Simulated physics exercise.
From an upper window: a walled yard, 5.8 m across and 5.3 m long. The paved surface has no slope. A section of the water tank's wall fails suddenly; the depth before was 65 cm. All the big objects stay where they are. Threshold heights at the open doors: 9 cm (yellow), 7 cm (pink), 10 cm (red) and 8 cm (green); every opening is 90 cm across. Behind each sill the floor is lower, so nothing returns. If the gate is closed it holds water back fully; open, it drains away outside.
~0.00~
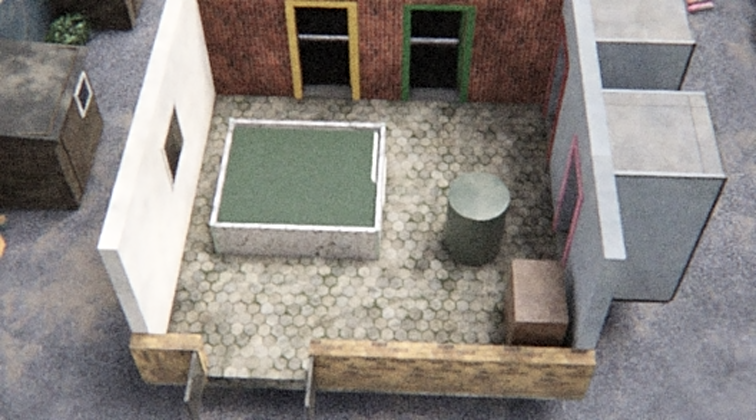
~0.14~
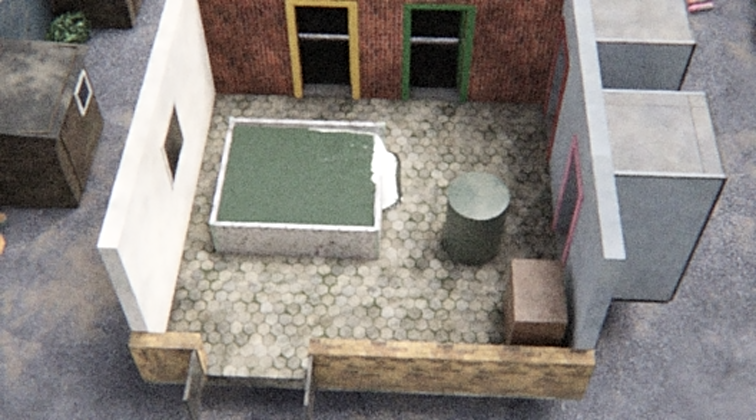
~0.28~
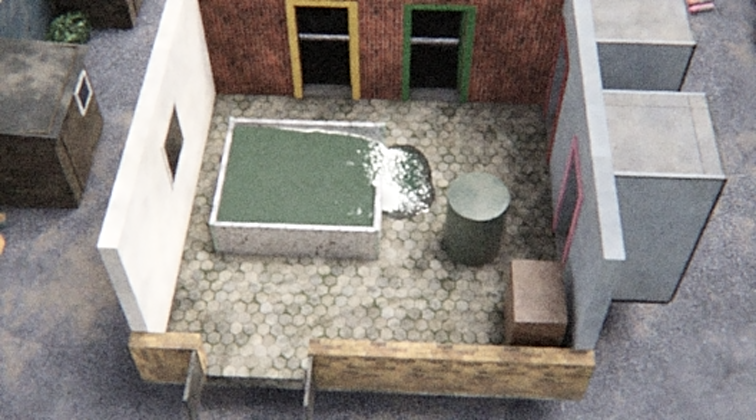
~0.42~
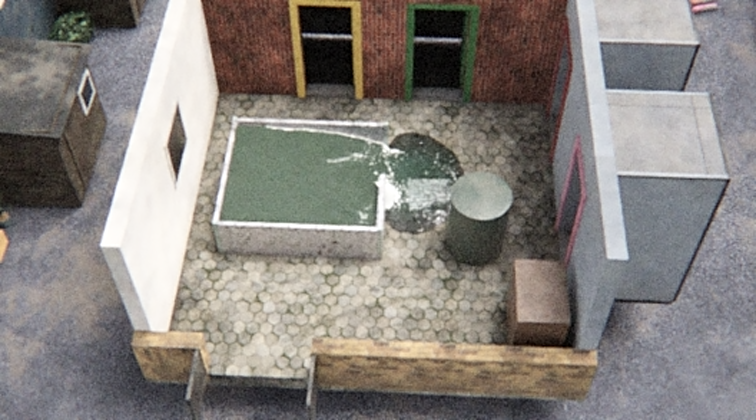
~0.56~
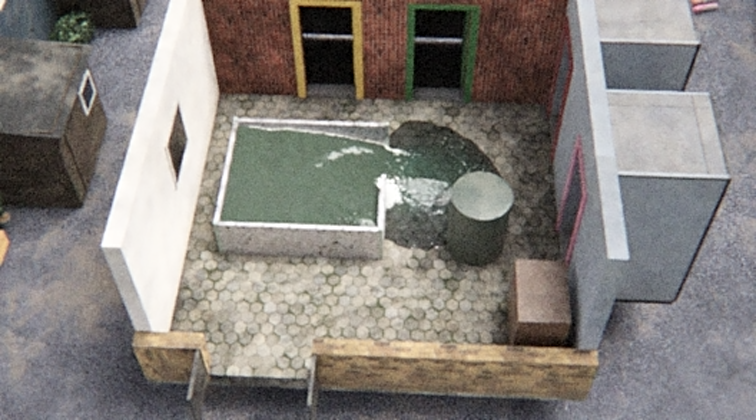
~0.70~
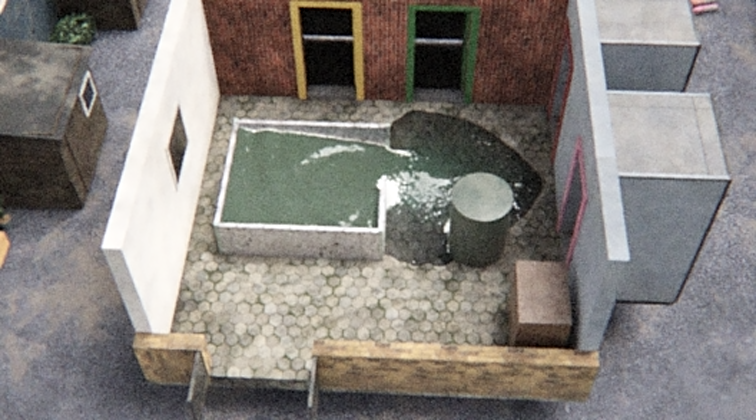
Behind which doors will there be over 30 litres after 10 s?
Within that time: At the yellow door it keeps below the limit; at the pink door it passes the limit; at the red door it goes over the limit; at the green door it passes the limit.
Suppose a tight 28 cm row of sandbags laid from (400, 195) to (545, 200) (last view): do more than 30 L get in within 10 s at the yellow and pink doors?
Then: Yellow under, pink below.
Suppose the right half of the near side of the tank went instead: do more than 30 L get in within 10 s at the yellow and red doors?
Then: Yellow under, red below.
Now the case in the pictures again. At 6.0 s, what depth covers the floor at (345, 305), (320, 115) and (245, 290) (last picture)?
Roughly 5, 3 and 3 cm, in turn.
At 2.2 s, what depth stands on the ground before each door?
In cm: Yellow 0, pink 14, red 32, green 7.
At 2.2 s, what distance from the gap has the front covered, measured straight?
About 4.2 m.
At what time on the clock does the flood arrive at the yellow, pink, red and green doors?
Arrival: Yellow 4.5 s, pink 1.3 s, red 1.0 s, green 1.1 s.
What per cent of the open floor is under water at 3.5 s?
Near 50 per cent is wet.
After 1.4 s water covers 30 % of the floor and is deepest (34 cm) near (400, 174); yellow door not reached, pink door 7 cm at the sill, 0 L in, red door 23 cm at the sill, 9 L in, green door 4 cm at the sill, 0 L in.
After 2.2 s water covers 40 % of the floor and is deepest (36 cm) near (539, 138); yellow door not reached, pink door 14 cm at the sill, 7 L in, red door 32 cm at the sill, 79 L in, green door 7 cm at the sill, 9 L in.
After 3.5 s water covers 50 % of the floor and is deepest (26 cm) near (550, 139); yellow door not reached, pink door 13 cm at the sill, 36 L in, red door 26 cm at the sill, 232 L in, green door 11 cm at the sill, 18 L in.
After 6.0 s water covers 90 % of the floor and is deepest (20 cm) near (539, 299); yellow door 4 cm at the sill, 0 L in, pink door 13 cm at the sill, 80 L in, red door 19 cm at the sill, 343 L in, green door 13 cm at the sill, 66 L in.
After 10.0 s water covers 100 % of the floor and is deepest (14 cm) near (219, 211); yellow door 3 cm at the sill, 0 L in, pink door 11 cm at the sill, 127 L in, red door 12 cm at the sill, 397 L in, green door 11 cm at the sill, 101 L in.
